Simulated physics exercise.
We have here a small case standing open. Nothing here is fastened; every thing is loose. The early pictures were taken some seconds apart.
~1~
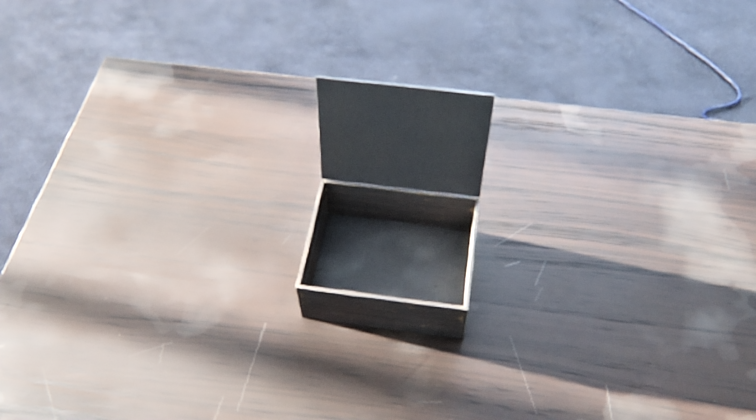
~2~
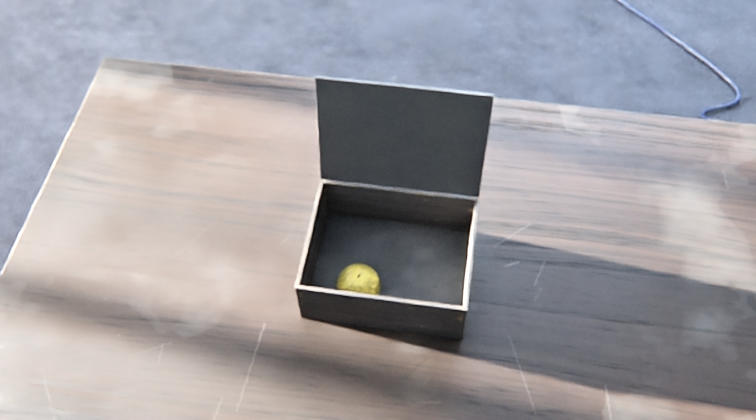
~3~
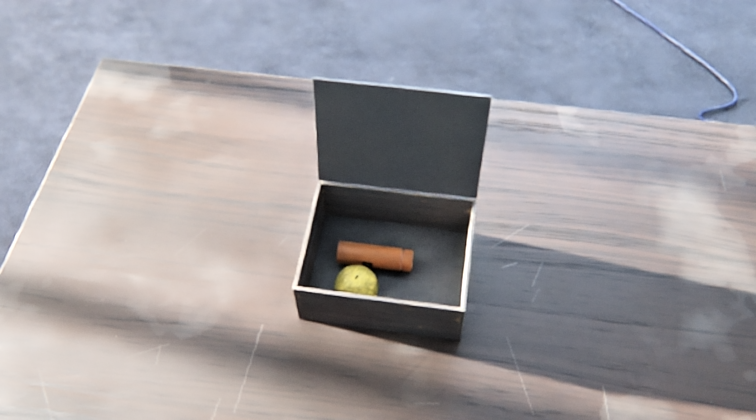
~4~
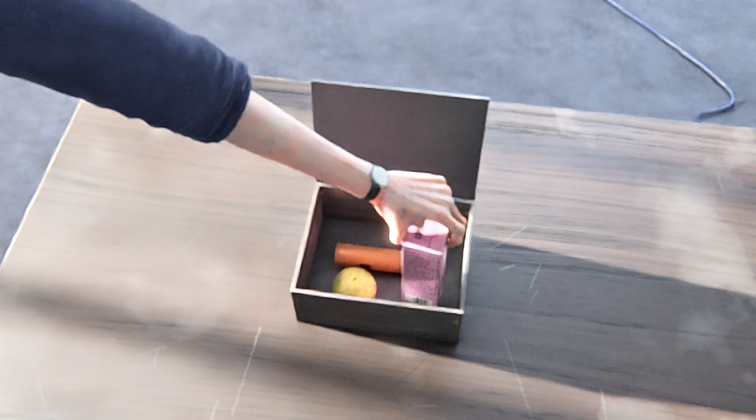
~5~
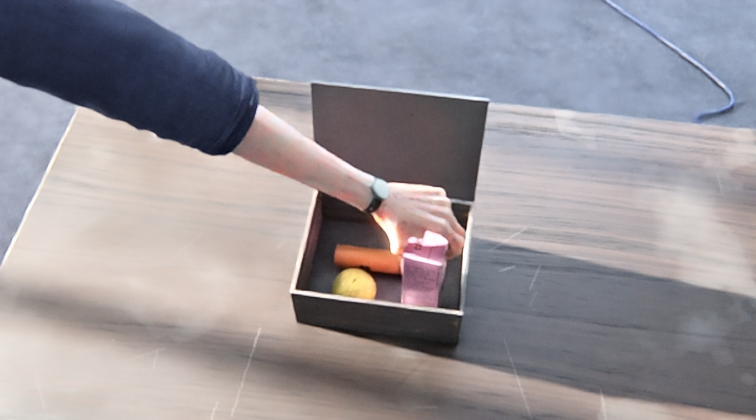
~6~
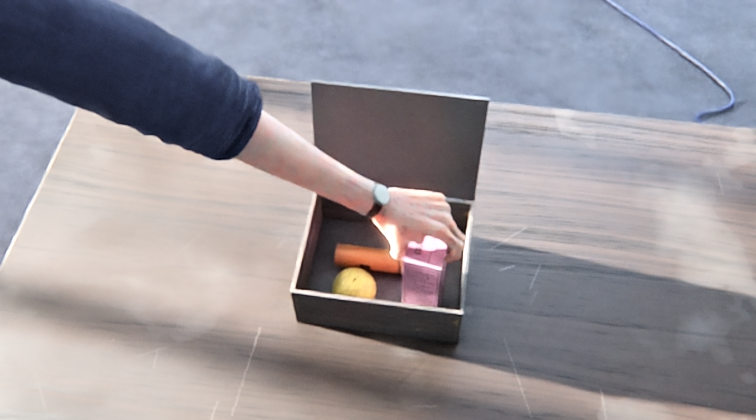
A hand lowers a pink carton into an open box beside an orange shaker and yellow ball.
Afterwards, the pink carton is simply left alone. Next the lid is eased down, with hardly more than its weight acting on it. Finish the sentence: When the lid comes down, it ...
When the lid comes down, it stops short of the rim.
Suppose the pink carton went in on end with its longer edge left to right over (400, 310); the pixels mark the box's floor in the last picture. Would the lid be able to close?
Result: Lid remains raised.
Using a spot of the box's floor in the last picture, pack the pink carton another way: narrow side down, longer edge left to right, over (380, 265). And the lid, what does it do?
With this placement the lid lies closed.
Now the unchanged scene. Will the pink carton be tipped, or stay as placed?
Observation: It keeps the set orientation.
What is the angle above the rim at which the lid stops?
Some 40° above the rim.
Then, 1.20 s after the last picture, lid starting down.
Then, 1.50 s after the last picture, lid 71° above the rim.
Then, 1.70 s after the last picture, lid 48° above the rim.
At rest, lid 39° above the rim; all 3 in place. Seen from the same camera at the end, pink carton near (424, 280).
